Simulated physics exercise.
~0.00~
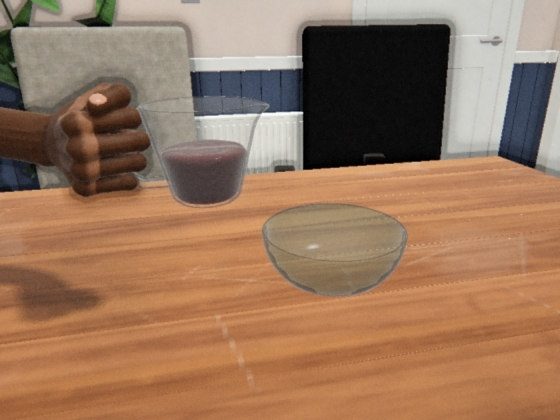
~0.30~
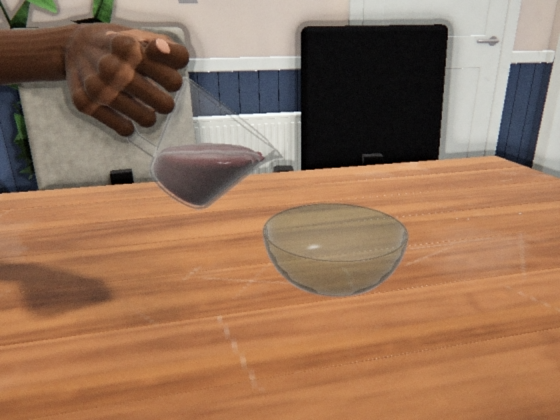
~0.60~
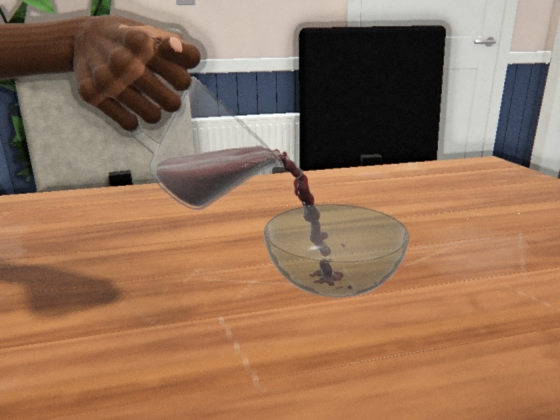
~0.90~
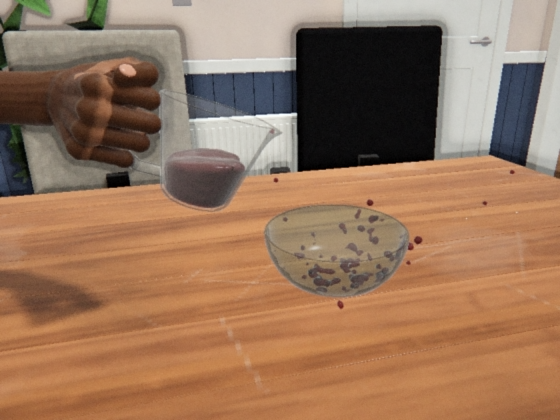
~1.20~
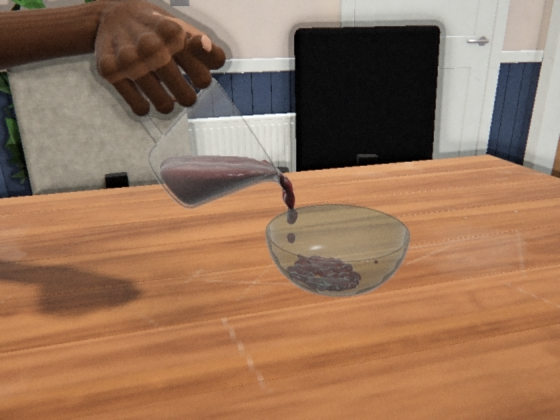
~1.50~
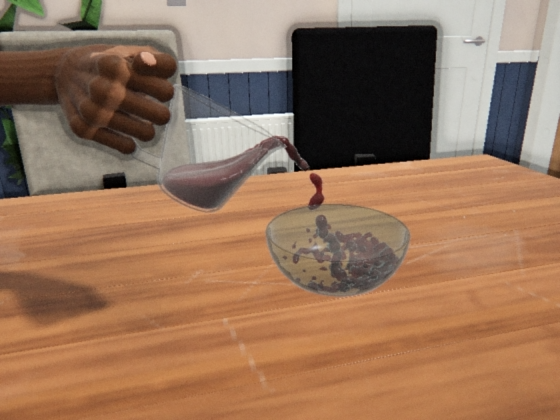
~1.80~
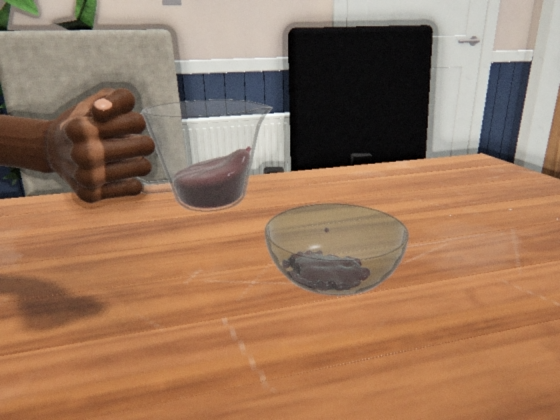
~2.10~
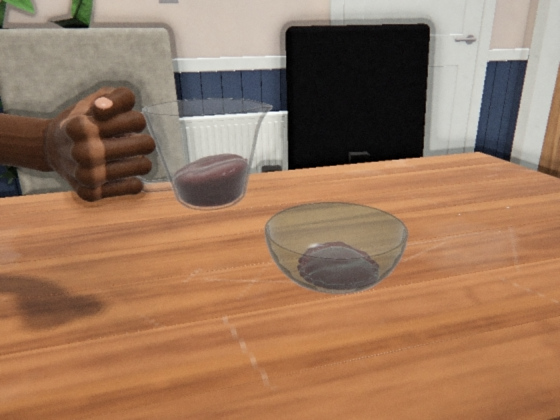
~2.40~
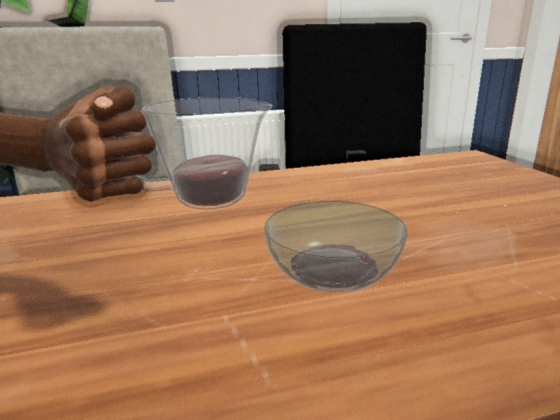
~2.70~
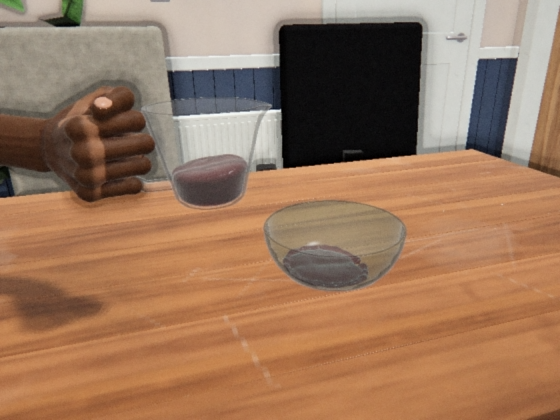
In a room with a blue and white panelled wall and a pale door, a wooden table is seen from slightly above its near edge, with the view drifting slightly sideways. A clear, empty bowl sits on the table, and a brown hand hovers beside a flared clear jug of dark red wine to its left. The jug tips right and wine streams into the bowl, then it eases back as small drops scatter around the bowl. It tips further, pouring again, and returns upright. Finally, a shallow dark pool settles in the bowl, while some wine remains in the jug.
